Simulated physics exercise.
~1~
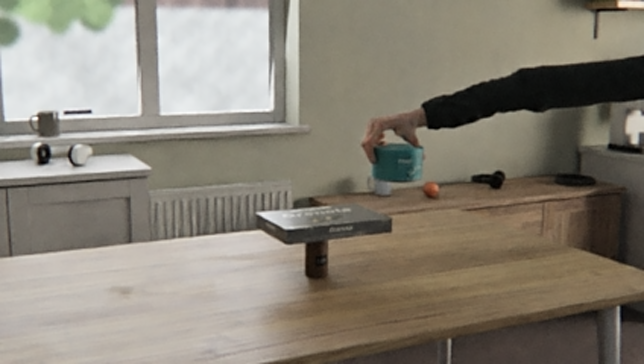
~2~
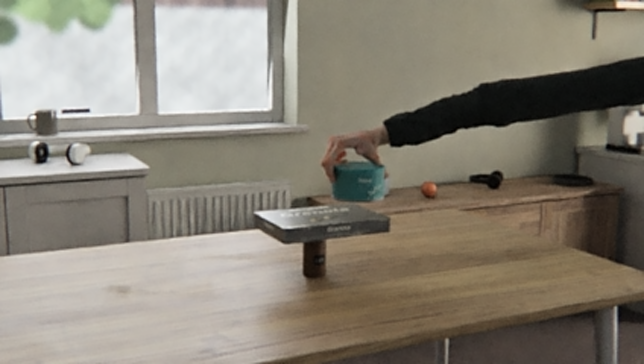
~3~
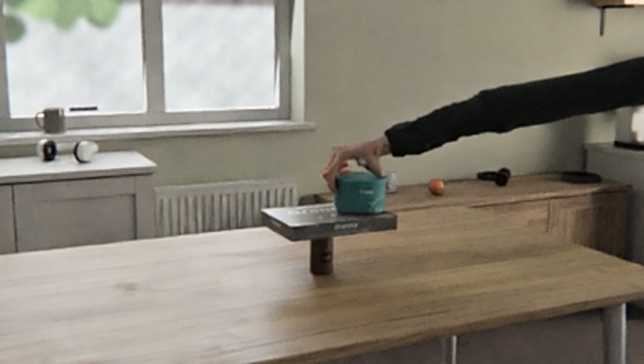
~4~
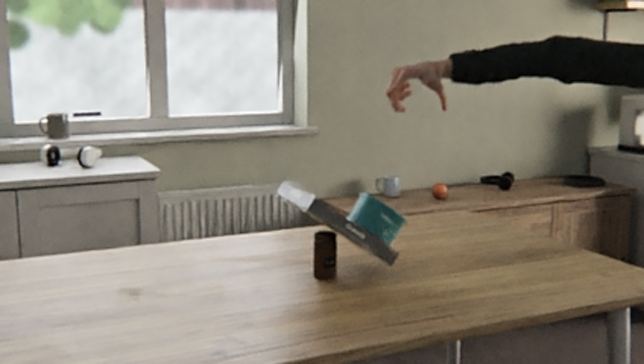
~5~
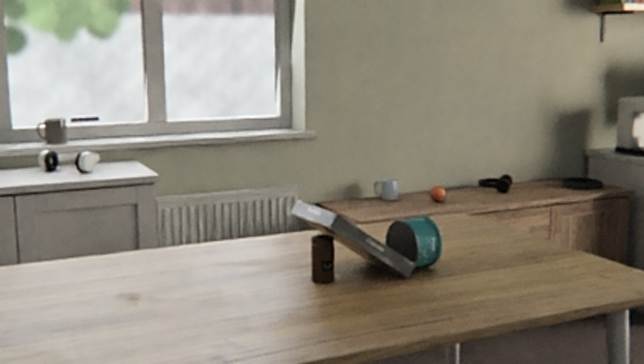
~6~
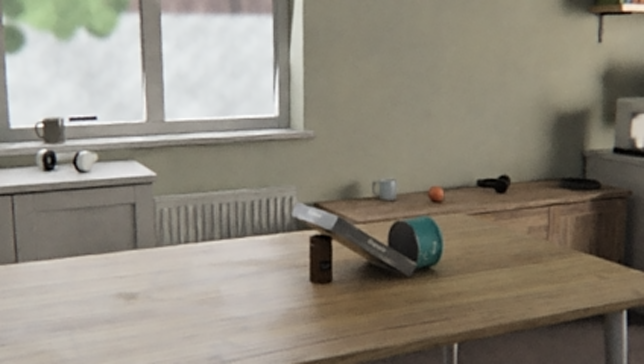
A hand lowering a turquoise tub onto a grey packet atop a brown shaker, then letting go as both tip off rightward.
